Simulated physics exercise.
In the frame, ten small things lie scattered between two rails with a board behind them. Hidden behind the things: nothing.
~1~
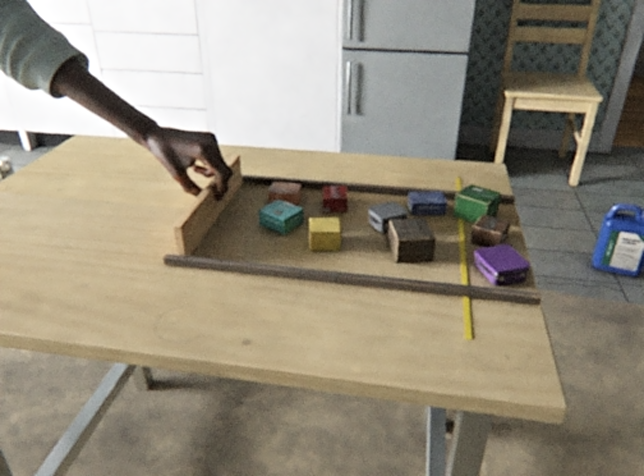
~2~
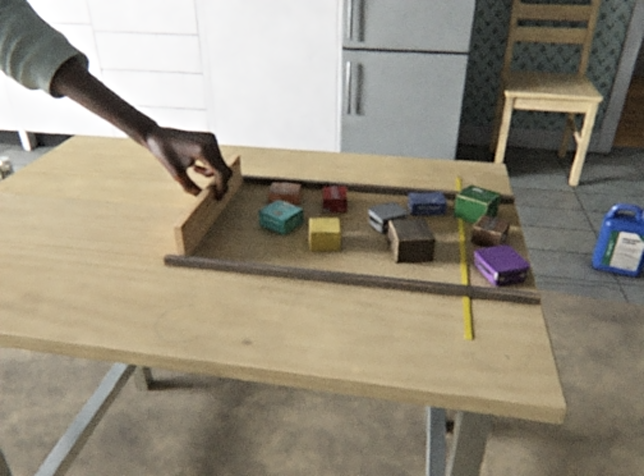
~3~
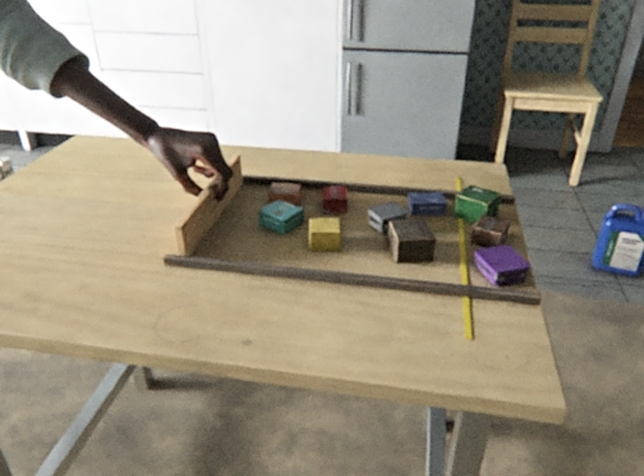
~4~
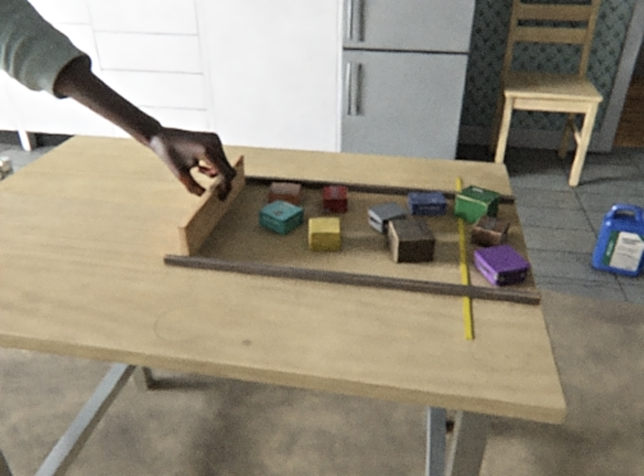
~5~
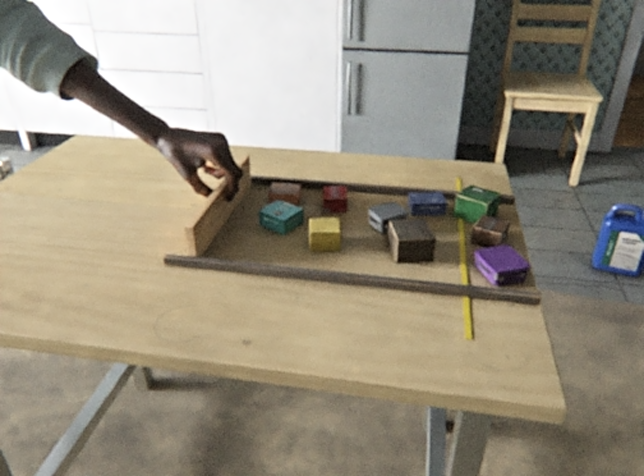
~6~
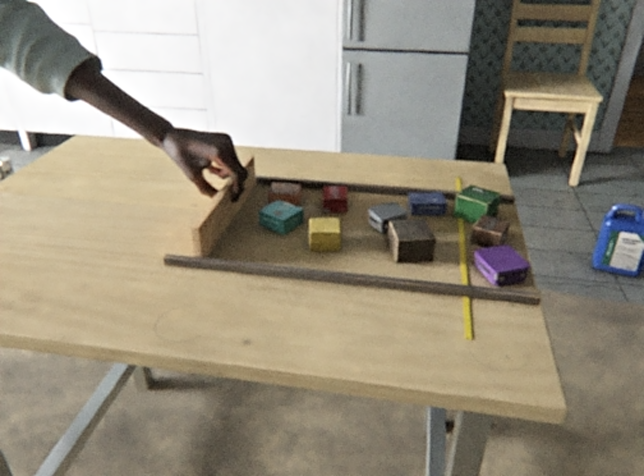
A hand holding a wooden board upright between two rails, then sliding it slightly right toward scattered coloured blocks that stay still.
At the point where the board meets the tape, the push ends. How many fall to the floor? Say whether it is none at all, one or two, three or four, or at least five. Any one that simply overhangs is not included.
Drops: A trio or a quartet.
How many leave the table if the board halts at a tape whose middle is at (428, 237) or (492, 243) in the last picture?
You'd find 1 and then 7 on the floor.
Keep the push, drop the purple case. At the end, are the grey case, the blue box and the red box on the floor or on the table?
In that case the grey case stays where it is, the blue box goes off the edge, the red box stays where it is.
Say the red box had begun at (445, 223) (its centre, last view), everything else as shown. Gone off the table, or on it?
From that start the object does not stay.
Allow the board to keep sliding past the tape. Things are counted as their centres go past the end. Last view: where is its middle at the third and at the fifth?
At (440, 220) for the third, at (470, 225) for the fifth.
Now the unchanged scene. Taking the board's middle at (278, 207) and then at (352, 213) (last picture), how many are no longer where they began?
Counting first: 2, next 6.
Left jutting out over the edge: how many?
Result: 2.
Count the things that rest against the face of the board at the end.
That makes 3.
Early on, none off yet; purple case at rest near (500, 266); brown box at rest near (490, 232); green box at rest near (477, 205).
Finally, the number that fall off is three or four; lost, blue box, green box, brown box and purple case.
